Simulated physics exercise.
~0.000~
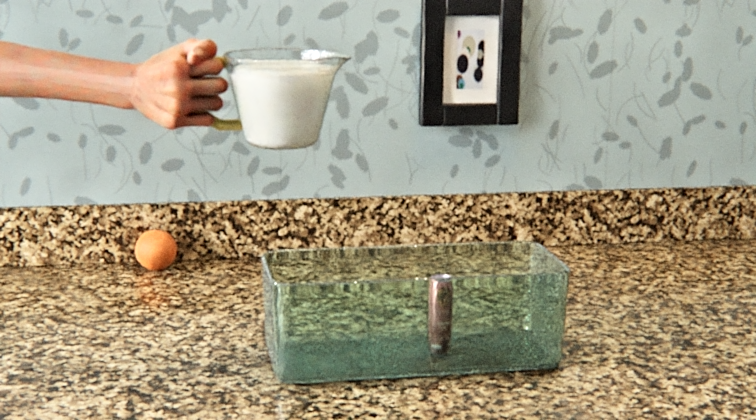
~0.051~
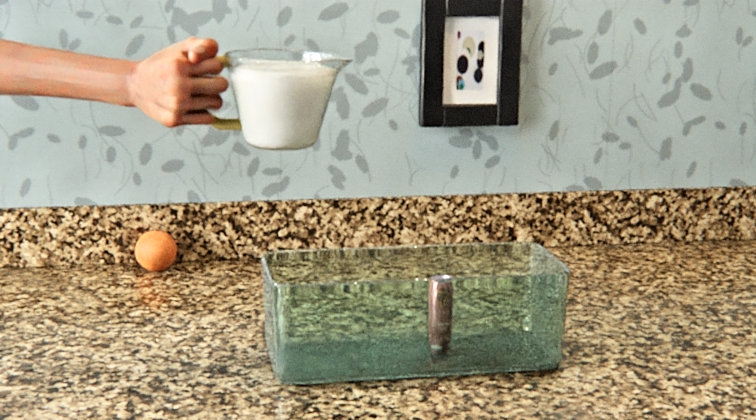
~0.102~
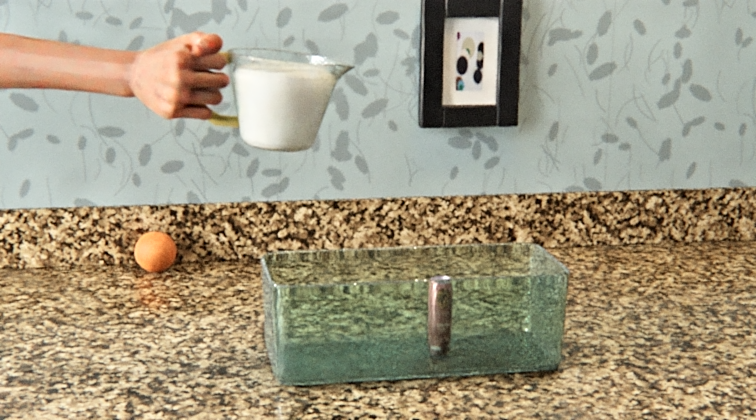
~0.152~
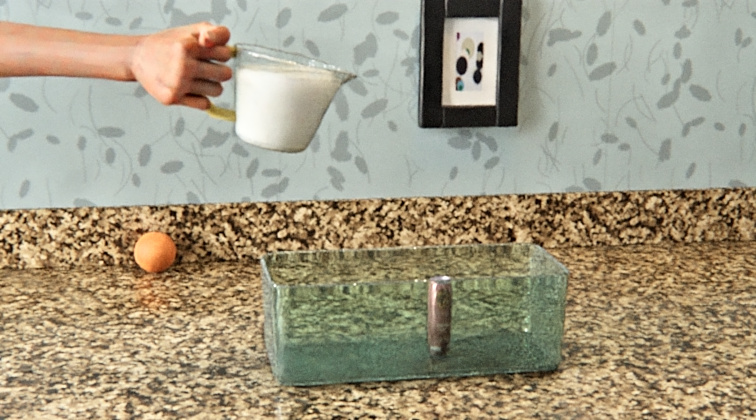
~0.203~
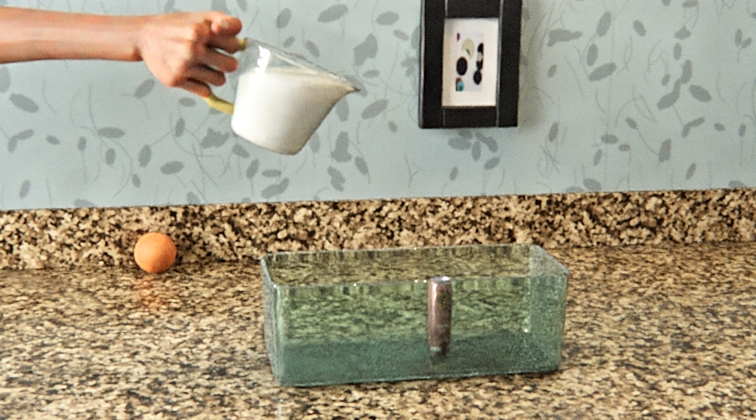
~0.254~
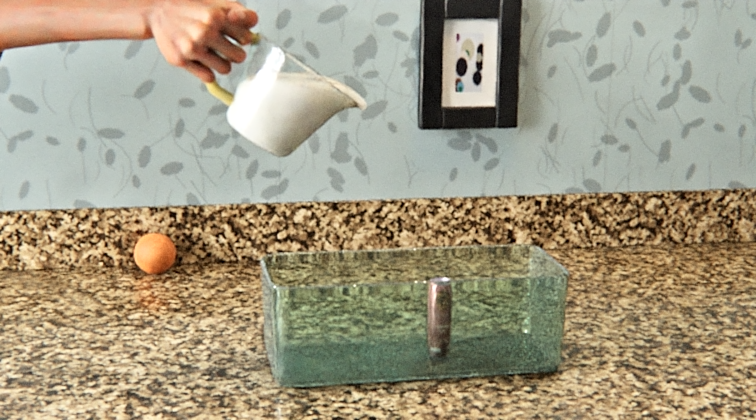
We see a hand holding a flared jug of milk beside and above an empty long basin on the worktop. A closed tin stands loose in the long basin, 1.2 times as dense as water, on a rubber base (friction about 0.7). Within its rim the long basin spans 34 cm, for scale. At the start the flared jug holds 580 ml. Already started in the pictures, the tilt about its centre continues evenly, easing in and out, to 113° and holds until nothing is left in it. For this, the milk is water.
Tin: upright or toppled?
Toppled.
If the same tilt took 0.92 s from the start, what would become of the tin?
In that case the tin overturns.
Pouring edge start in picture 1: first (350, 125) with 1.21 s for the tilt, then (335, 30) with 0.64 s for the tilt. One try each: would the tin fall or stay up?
Trial 1 - tin stays standing; trial 2 - tin stays standing.
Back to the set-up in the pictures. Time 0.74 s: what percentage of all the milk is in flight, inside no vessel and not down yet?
Roughly 8 per cent.
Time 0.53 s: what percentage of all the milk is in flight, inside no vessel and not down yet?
At that moment, about 42 percent.
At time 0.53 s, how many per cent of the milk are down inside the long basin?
Around 30%.
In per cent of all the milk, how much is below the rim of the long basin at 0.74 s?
About 92 %.
After 0.53 s the tilt is 100° and 28 per cent is still to pour; the tin stands where it began.
After 0.74 s the tilt is 113° and 1 per cent is still to pour; the tin leans 53°.
After 0.95 s the tilt is 113° and 0 per cent is still to pour; the tin lies on its side.
After 1.18 s the tilt is 113° and 0 per cent is still to pour; the tin lies on its side.
In the end the tin lies on its side.
